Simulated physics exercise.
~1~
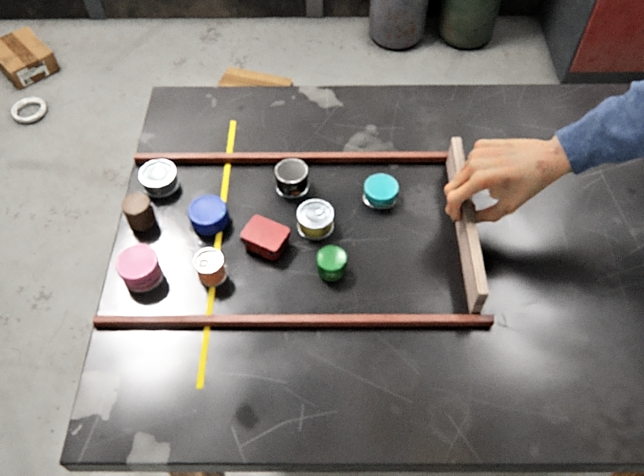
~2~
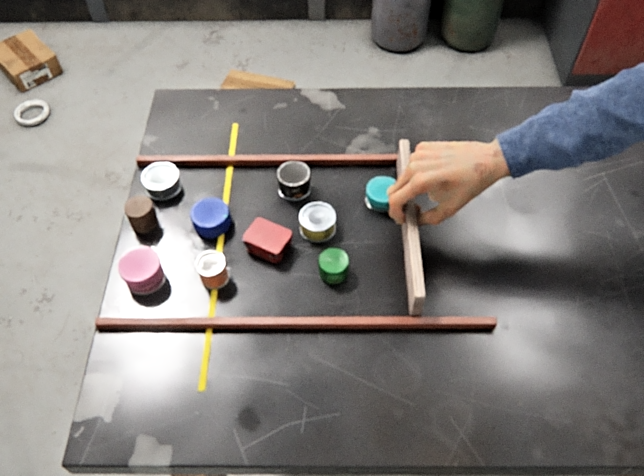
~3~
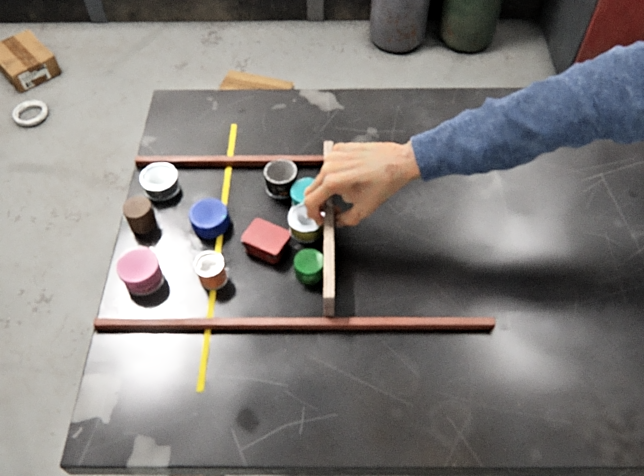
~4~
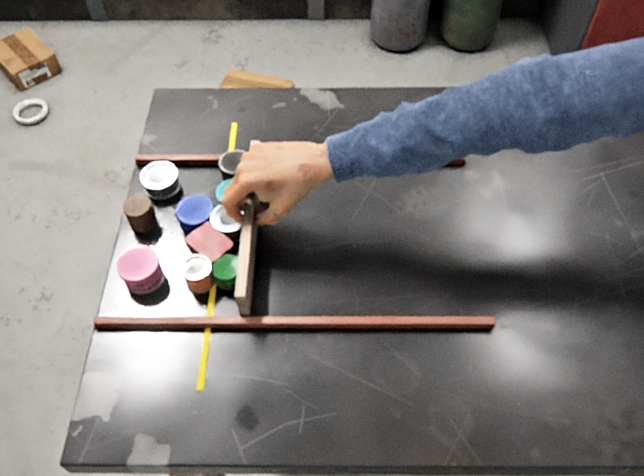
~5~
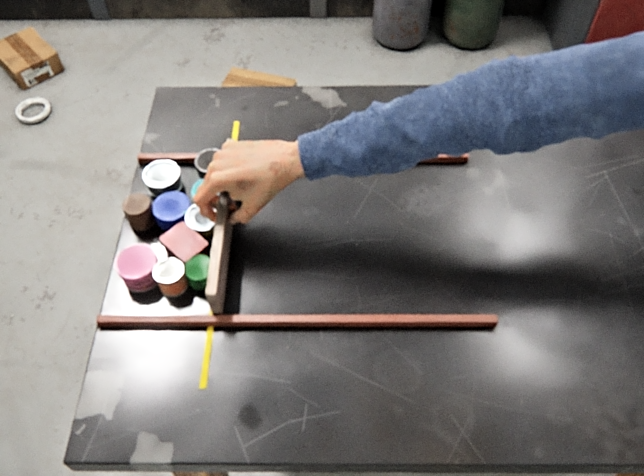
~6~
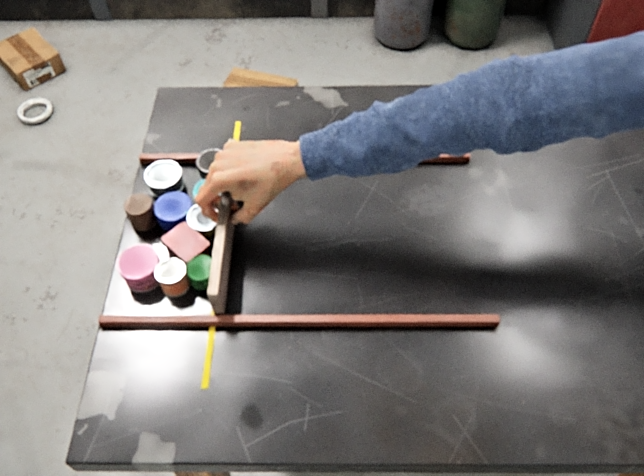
Hand sliding an upright board leftward between two rails, gathering scattered small tins and tubs into a cluster, then stopping.
